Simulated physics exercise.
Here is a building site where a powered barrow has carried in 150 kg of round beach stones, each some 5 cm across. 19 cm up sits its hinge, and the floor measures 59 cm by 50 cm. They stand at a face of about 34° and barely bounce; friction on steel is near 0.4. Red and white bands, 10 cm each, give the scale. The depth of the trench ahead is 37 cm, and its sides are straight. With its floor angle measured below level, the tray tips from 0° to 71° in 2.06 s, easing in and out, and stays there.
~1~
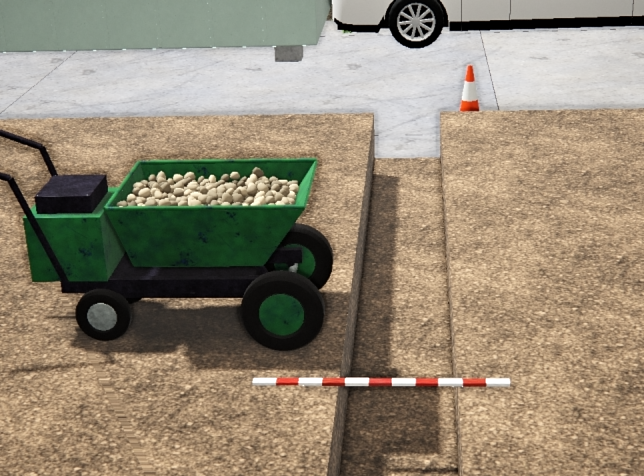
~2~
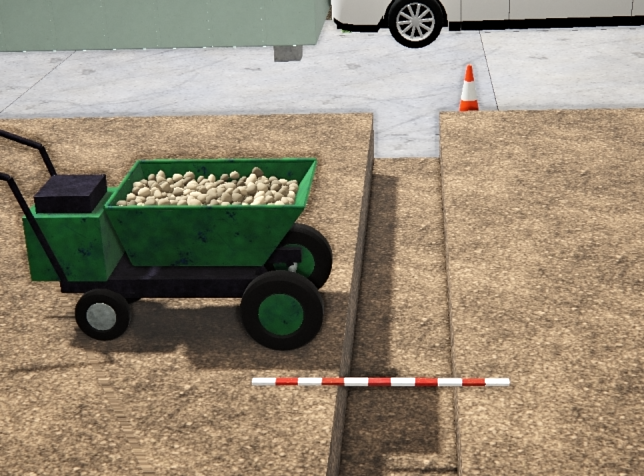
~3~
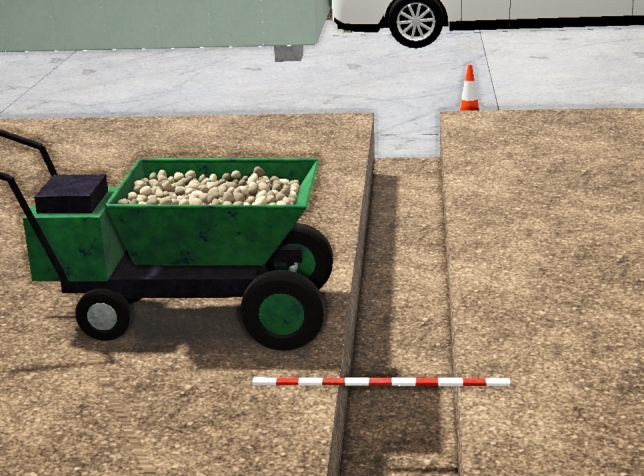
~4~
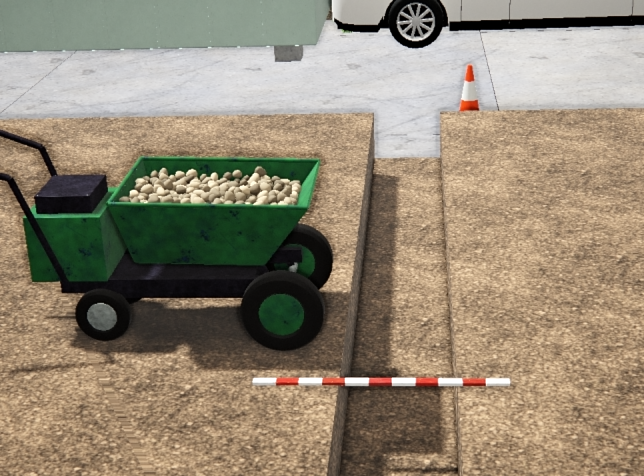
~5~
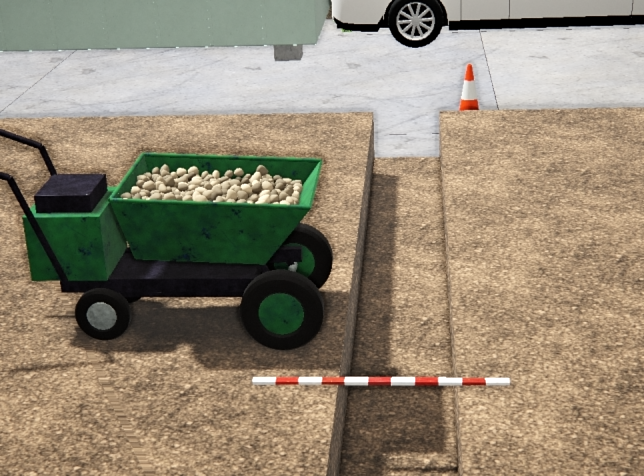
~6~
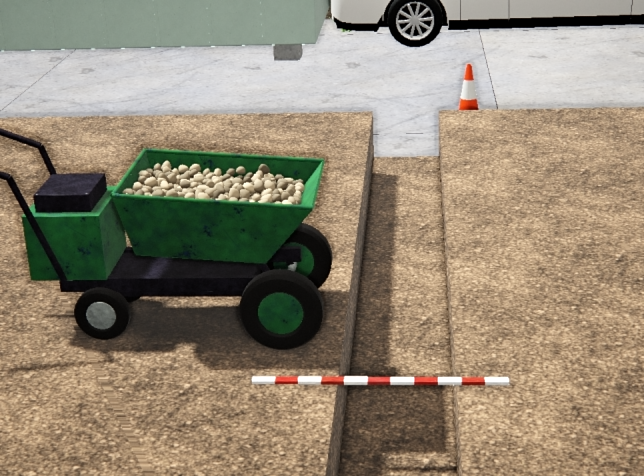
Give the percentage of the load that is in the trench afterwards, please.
Near 70 per cent of the load.
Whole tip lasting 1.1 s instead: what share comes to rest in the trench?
In that case some 55 per cent.
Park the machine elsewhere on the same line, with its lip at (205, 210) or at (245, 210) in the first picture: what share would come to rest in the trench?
Roughly 90 per cent, then 100 per cent.
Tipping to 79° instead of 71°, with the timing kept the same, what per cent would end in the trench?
About 70%.
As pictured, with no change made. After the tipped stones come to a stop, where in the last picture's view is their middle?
Look at roughly (435, 370).
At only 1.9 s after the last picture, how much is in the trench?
Approx. 40 % of the load.
Then, 1.2 s after the last picture the floor is at 60°, 97 % in the tray, 3 % in the trench; the foremost stones are at (424, 269).
Then, 1.9 s after the last picture the floor is at 71°, 35 % in the tray, 40 % in the trench, 25 % past the trench; the foremost stones are at (575, 322).
Then, 2.2 s after the last picture the floor is at 71°, 15 % in the tray, 53 % in the trench, 31 % past the trench; the foremost stones are at (635, 312).
Then, 4.2 s after the last picture the floor is at 71°, 0 % in the tray, 70 % in the trench, 30 % past the trench; the foremost stones are past the picture's edge.
